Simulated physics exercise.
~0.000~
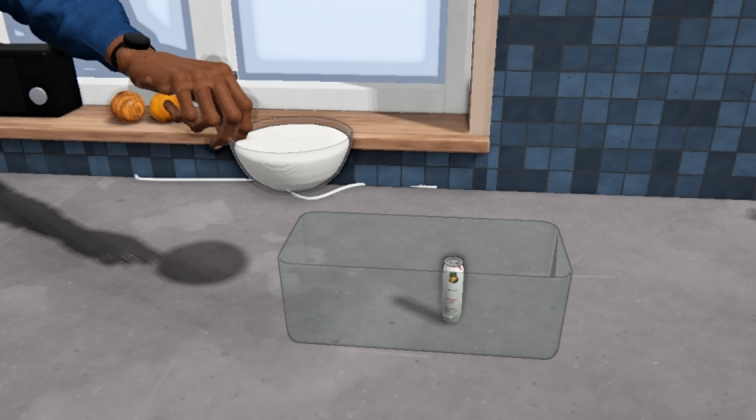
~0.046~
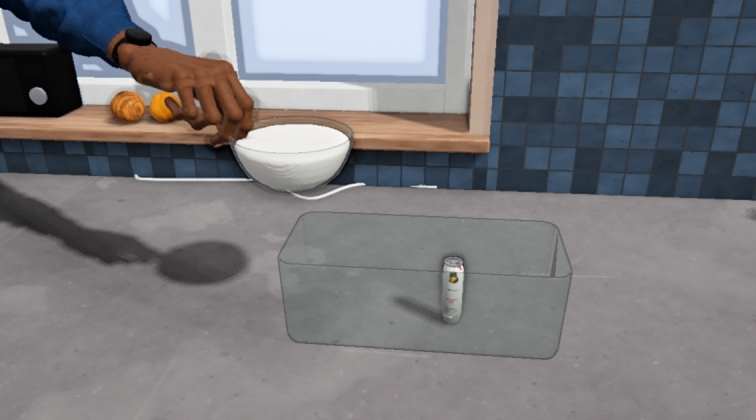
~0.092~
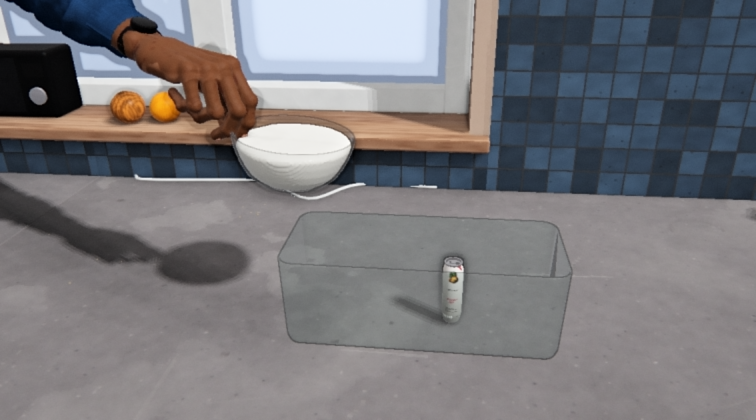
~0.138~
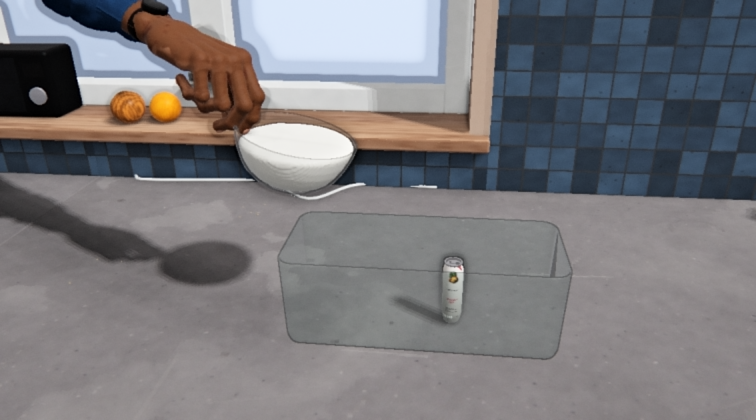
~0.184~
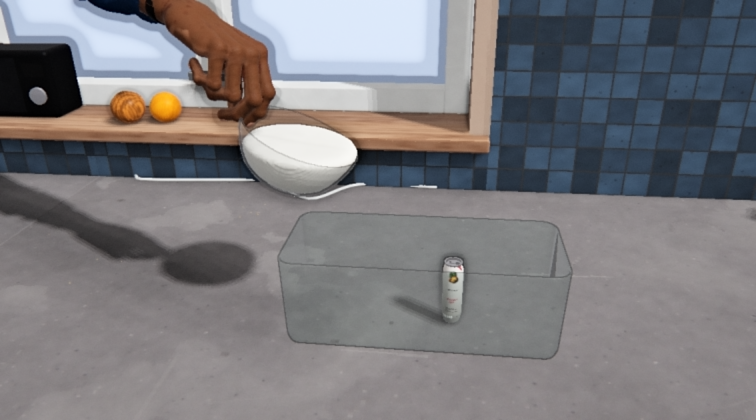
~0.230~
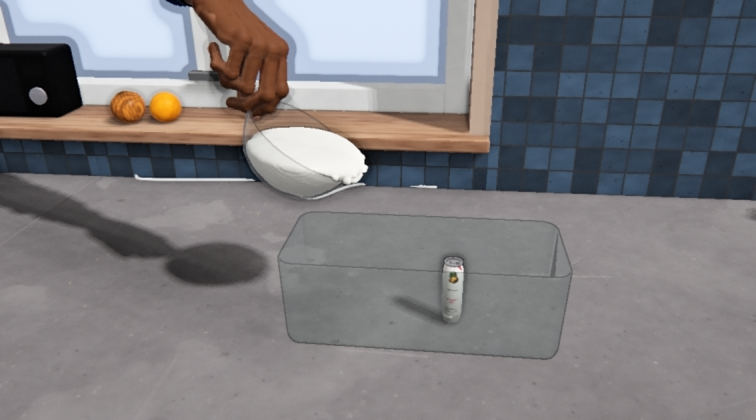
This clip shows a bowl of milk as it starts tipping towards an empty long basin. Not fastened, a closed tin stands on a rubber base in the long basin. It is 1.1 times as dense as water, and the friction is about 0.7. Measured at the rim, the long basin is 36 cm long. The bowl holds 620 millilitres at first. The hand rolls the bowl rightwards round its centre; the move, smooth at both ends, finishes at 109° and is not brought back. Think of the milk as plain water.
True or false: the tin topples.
False.
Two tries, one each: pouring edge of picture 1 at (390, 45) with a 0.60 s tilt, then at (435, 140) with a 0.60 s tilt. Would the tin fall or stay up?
Try 1: Tipped over; try 2: Still standing.
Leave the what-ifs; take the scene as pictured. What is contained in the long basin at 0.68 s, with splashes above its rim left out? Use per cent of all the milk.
Around 100 parts in a hundred.
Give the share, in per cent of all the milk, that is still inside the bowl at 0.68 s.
About 0 % is still there.
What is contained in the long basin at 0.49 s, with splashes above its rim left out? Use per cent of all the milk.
Near 76 in a hundred.
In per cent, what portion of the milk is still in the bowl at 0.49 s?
I reckon about 5 in a hundred is still held.
Then, 0.49 s in, the tilt is 100° and 5 per cent is still to pour; the tin stands where it began.
Then, 0.68 s in, the tilt is 109° and 0 per cent is still to pour; the tin stands where it began.
Then, 0.88 s in, the tilt is 109° and 0 per cent is still to pour; the tin stands where it began.
Then, 1.10 s in, the tilt is 109° and 0 per cent is still to pour; the tin stands where it began.
Finally, the tin stands where it began.
